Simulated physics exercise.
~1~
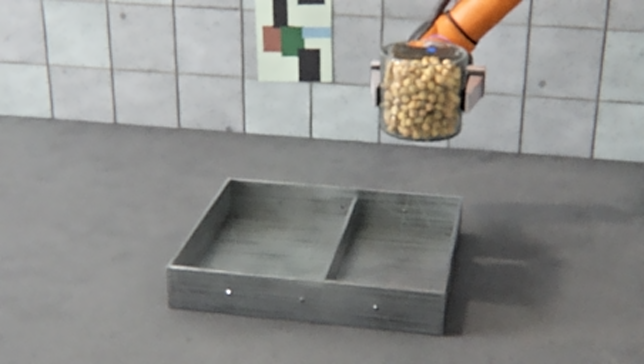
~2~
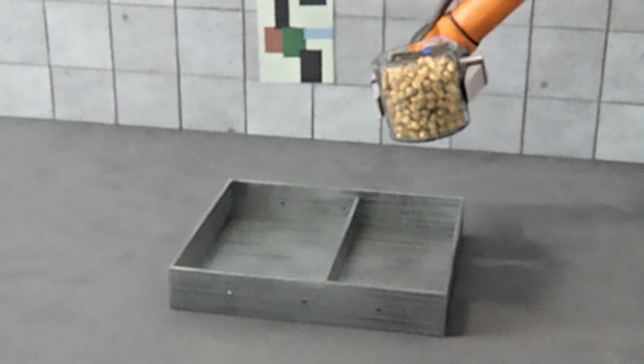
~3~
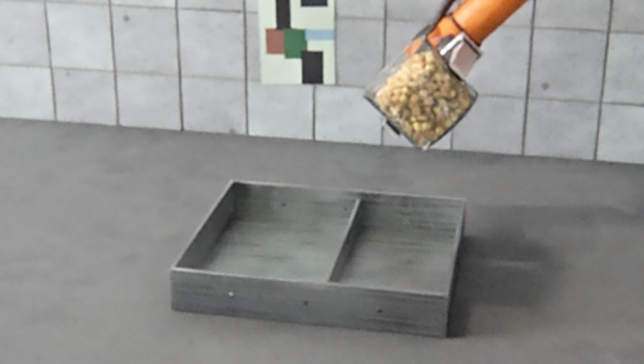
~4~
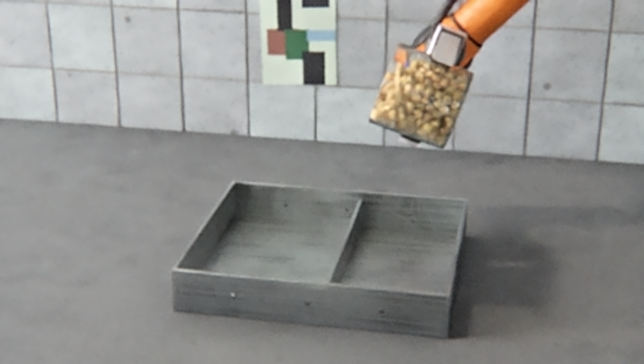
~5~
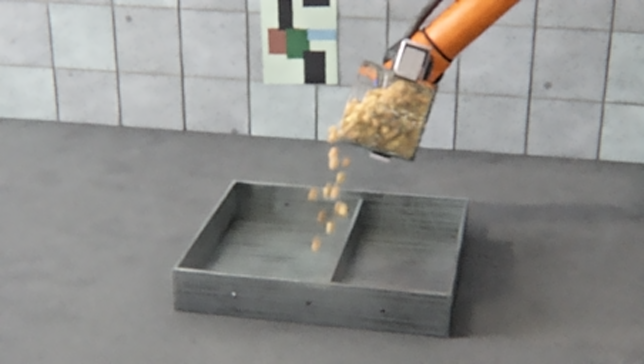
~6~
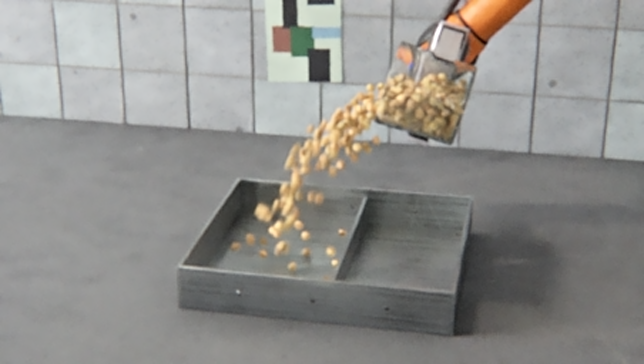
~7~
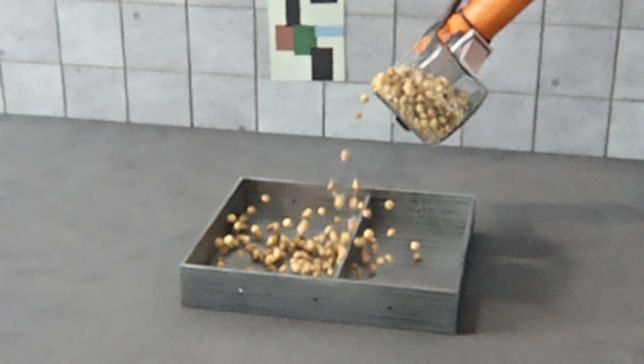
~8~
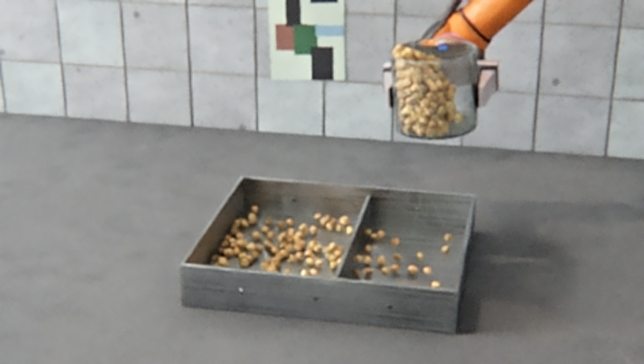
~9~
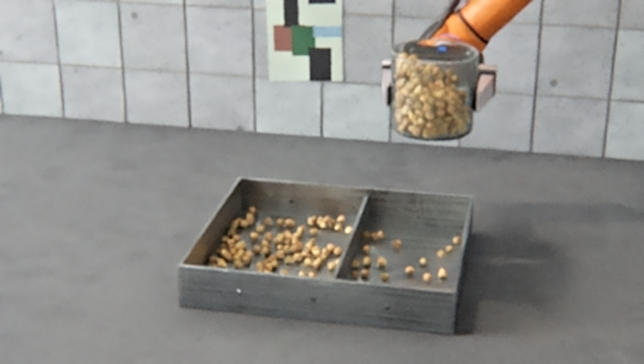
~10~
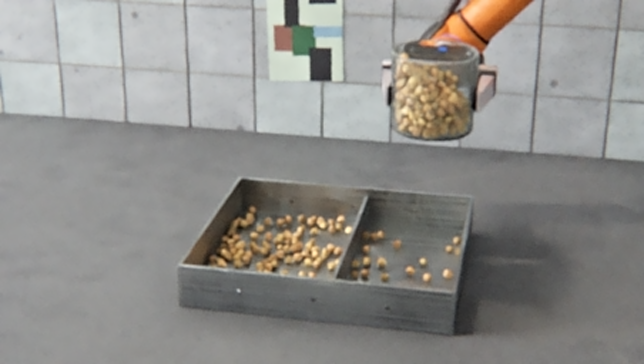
A robot arm tips some chickpeas from a tumbler into a divided tray, then straightens it.
